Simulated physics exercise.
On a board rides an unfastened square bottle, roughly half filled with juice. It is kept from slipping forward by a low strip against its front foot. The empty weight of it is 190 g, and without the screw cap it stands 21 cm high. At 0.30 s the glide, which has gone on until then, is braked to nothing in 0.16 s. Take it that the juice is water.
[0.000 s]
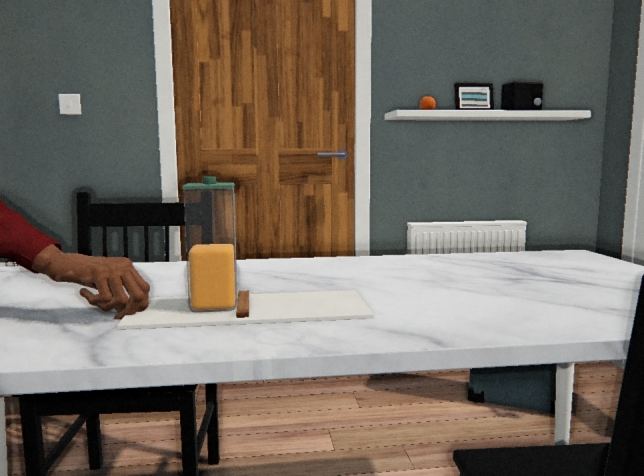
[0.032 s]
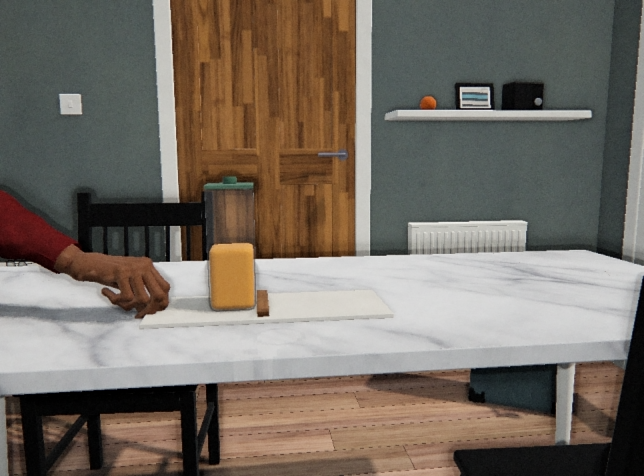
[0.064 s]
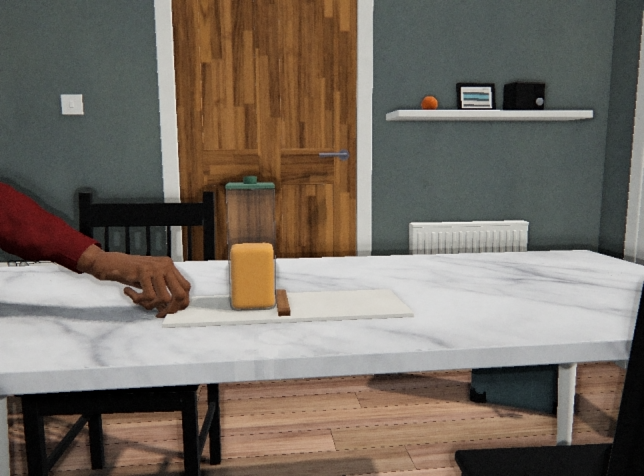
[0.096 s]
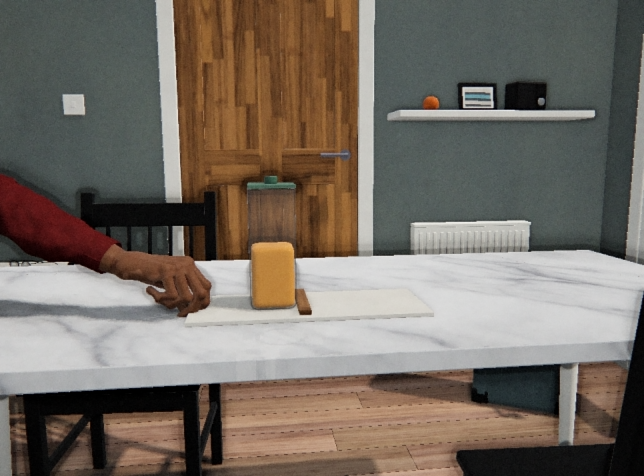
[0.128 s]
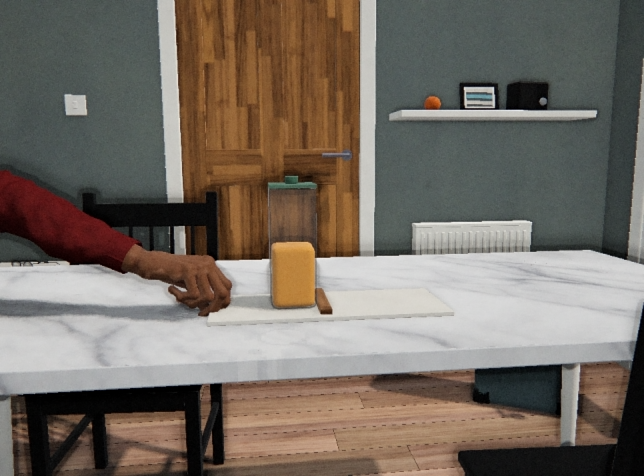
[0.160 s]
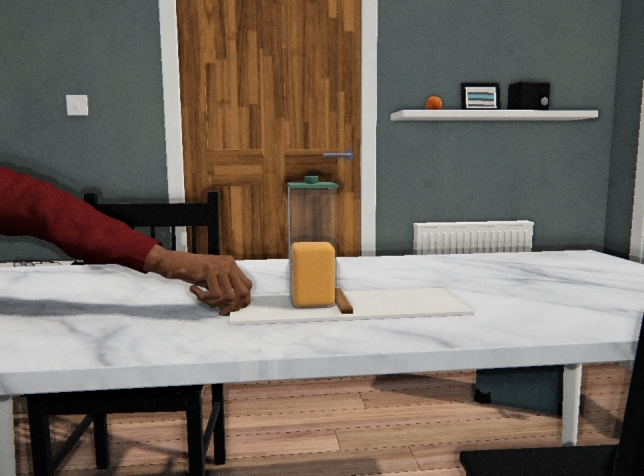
In a grey-walled room with a wooden door, a red-sleeved arm reaches in from the left to a white board on a marble table. The hand slides the board steadily a short way right, carrying an upright, clear square bottle of orange juice and a small brown block along with it.
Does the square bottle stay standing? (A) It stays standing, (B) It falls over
Answer: B.
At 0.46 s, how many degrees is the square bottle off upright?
It leans roughly 12° from upright.
Then, 0.46 s in, the board moves at 0.00 m/s; the square bottle leans 12°.
Then, 0.58 s in, the square bottle leans 26°.
Then, 0.74 s in, the square bottle leans 32°.
Then, 0.96 s in, the square bottle lies on its side.
Finally, the square bottle lies on its side.
